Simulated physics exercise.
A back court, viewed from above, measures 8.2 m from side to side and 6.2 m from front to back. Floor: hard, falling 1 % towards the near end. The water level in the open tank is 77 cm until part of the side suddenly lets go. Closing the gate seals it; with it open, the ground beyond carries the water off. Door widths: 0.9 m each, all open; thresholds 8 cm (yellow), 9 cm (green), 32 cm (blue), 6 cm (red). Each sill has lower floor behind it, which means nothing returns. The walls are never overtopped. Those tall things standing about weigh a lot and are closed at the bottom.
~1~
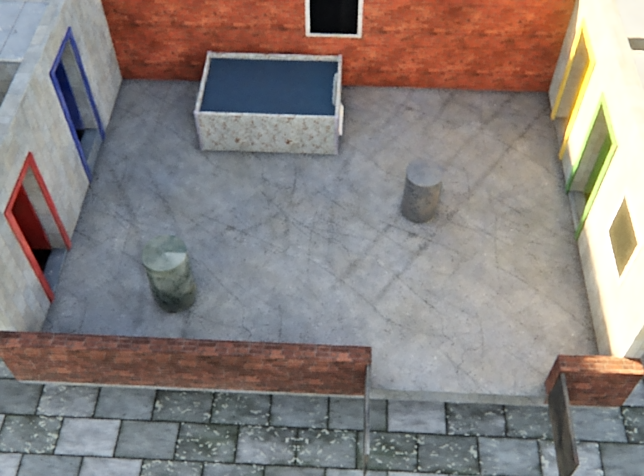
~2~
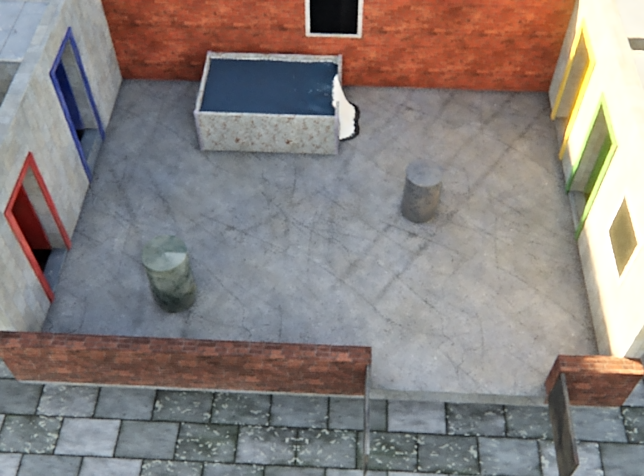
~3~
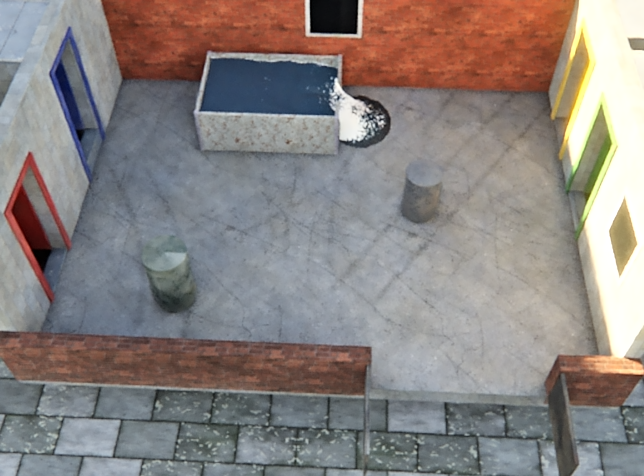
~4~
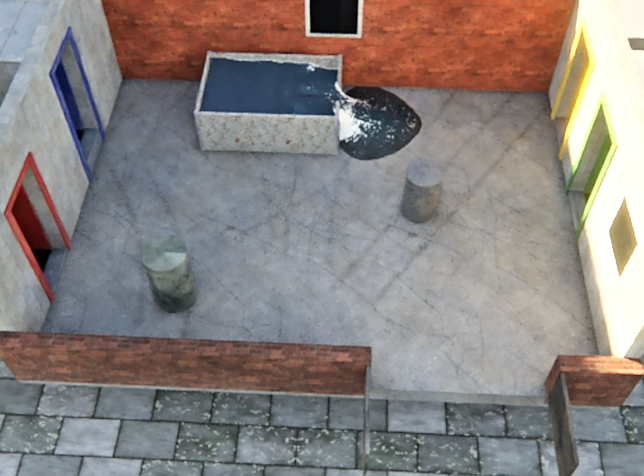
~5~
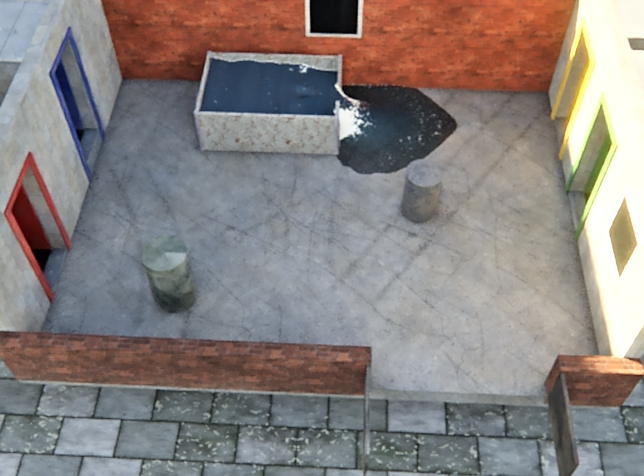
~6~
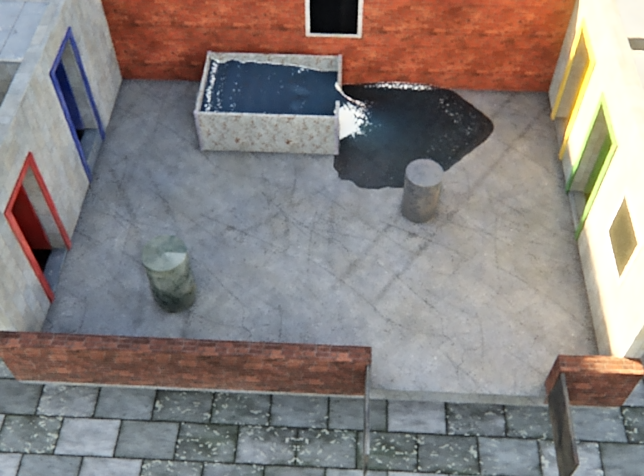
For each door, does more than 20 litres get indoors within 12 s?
As I see it, at the yellow door the inflow will be out of bounds, at the green door the inflow will be out of bounds, at the blue door the inflow will be within bounds, at the red door the inflow will be within bounds.
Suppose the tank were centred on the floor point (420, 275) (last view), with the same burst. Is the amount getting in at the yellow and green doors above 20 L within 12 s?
Yellow gets no more than that, green gets more than that.
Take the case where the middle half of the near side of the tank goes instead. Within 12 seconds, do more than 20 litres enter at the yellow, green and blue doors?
Yellow short, green short, blue short.
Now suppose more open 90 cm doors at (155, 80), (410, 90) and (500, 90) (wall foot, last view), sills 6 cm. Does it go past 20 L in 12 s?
Per doorway, in order: Insufficient / sufficient / sufficient.
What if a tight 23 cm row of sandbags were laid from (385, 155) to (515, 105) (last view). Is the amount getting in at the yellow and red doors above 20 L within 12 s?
Then the yellow door is over the mark and the red door is short of it.
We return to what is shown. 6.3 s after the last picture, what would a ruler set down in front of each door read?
Door by door in cm, yellow shows 14, green shows 9, blue shows 0, red shows 0.
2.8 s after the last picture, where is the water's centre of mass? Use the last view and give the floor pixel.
Around (380, 142).
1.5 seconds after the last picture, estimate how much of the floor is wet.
Covered: Roughly 30 per cent.
Then, 0.7 s after the last picture water covers 25 % of the floor and is deepest (46 cm) near (343, 118); yellow door 12 cm at the sill, 6 L in, green door not reached, blue door not reached, red door not reached.
Then, 1.5 s after the last picture water covers 30 % of the floor and is deepest (39 cm) near (544, 105); yellow door 28 cm at the sill, 65 L in, green door 16 cm at the sill, 7 L in, blue door not reached, red door not reached.
Then, 2.8 s after the last picture water covers 35 % of the floor and is deepest (28 cm) near (343, 118); yellow door 24 cm at the sill, 216 L in, green door 15 cm at the sill, 36 L in, blue door not reached, red door not reached.
Then, 6.3 s after the last picture water covers 45 % of the floor and is deepest (20 cm) near (596, 383); yellow door 14 cm at the sill, 420 L in, green door 9 cm at the sill, 48 L in, blue door not reached, red door not reached.
Then, 11.3 s after the last picture water covers 60 % of the floor and is deepest (12 cm) near (583, 382); yellow door 6 cm at the sill, 444 L in, green door 6 cm at the sill, 48 L in, blue door not reached, red door not reached.
